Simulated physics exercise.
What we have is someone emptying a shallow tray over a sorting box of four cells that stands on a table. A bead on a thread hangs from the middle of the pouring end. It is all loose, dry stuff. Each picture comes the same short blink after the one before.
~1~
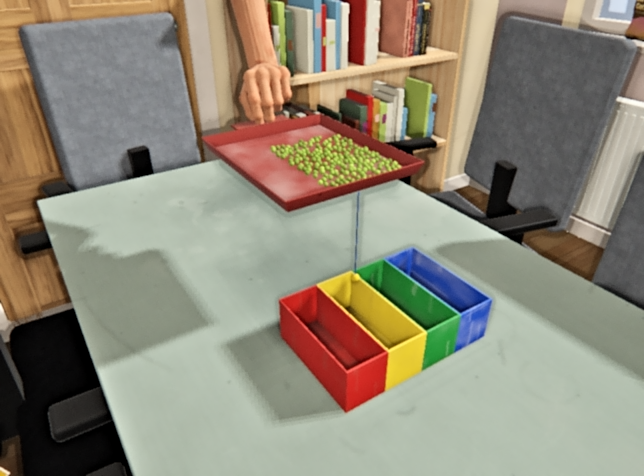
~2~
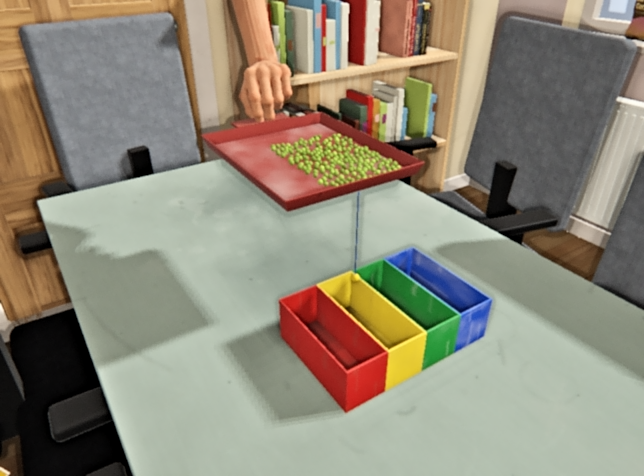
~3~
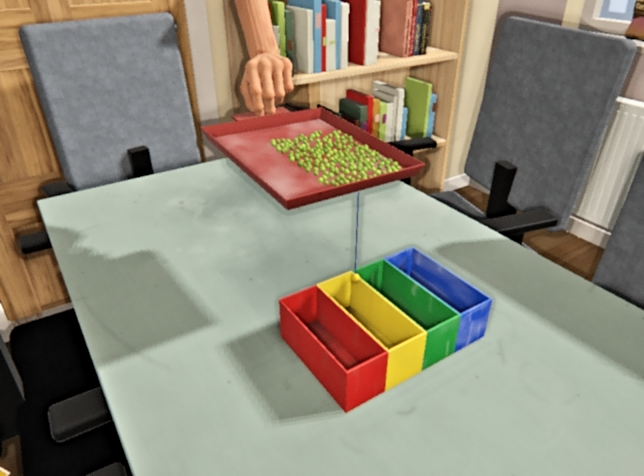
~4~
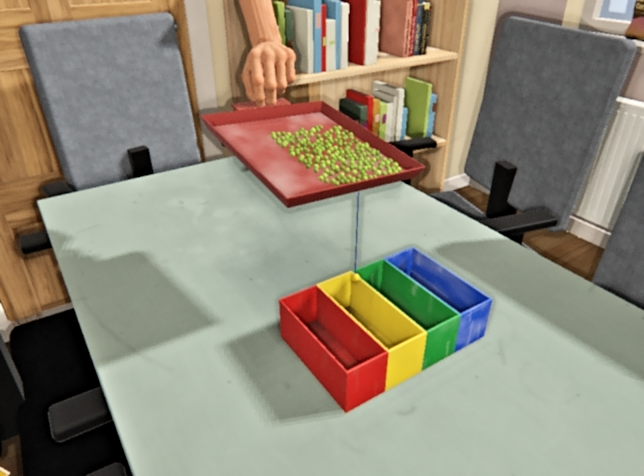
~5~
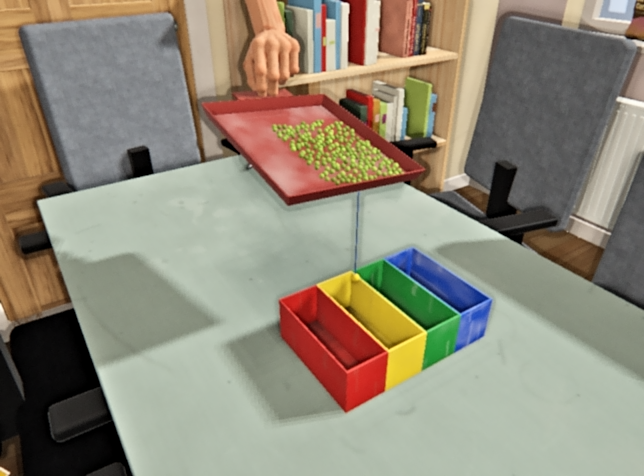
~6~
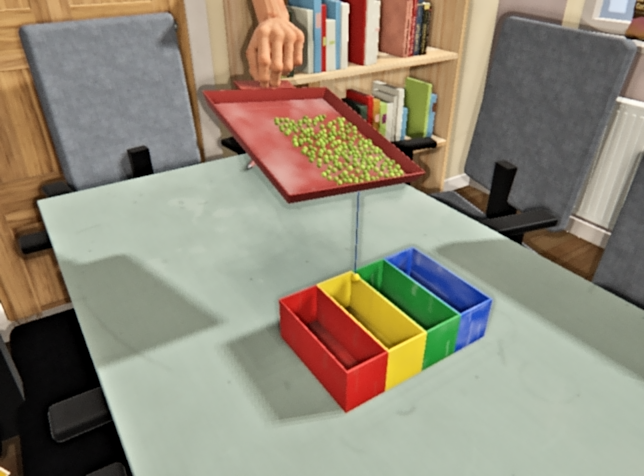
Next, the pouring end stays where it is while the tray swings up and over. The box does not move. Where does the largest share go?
Most goes to the blue cell.
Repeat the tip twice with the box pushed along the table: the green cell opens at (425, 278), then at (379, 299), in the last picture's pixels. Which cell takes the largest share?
The first try: The cell in green. The second: That blue cell.
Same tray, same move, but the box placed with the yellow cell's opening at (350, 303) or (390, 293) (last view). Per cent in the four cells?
Roughly 100 per cent, and 100 per cent.
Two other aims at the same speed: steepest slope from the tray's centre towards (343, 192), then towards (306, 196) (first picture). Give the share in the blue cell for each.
Near 0 % and 0 %.
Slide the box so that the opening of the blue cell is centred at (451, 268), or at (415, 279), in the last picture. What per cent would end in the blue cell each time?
About 10 and 80 per cent.
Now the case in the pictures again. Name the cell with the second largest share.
It is the green cell.
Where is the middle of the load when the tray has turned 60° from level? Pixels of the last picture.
Near (388, 172).
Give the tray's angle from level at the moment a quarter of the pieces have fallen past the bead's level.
Roughly 85°.
Shortly afterwards, tray tipped steeply; all but a few on the tray; only a few in the green cell; only a few falling or outside the box.
Next, tray tipped right over; only a few on the tray; near two thirds in the blue cell; near a quarter in the green cell; a little falling or outside the box.
Some moments later, tray tipped past a quarter turn; the bulk in the blue cell; near a quarter in the green cell.
In the end, tray tipped past a quarter turn; the bulk in the blue cell; near a quarter in the green cell; none at all in the red cell; none at all in the yellow cell.
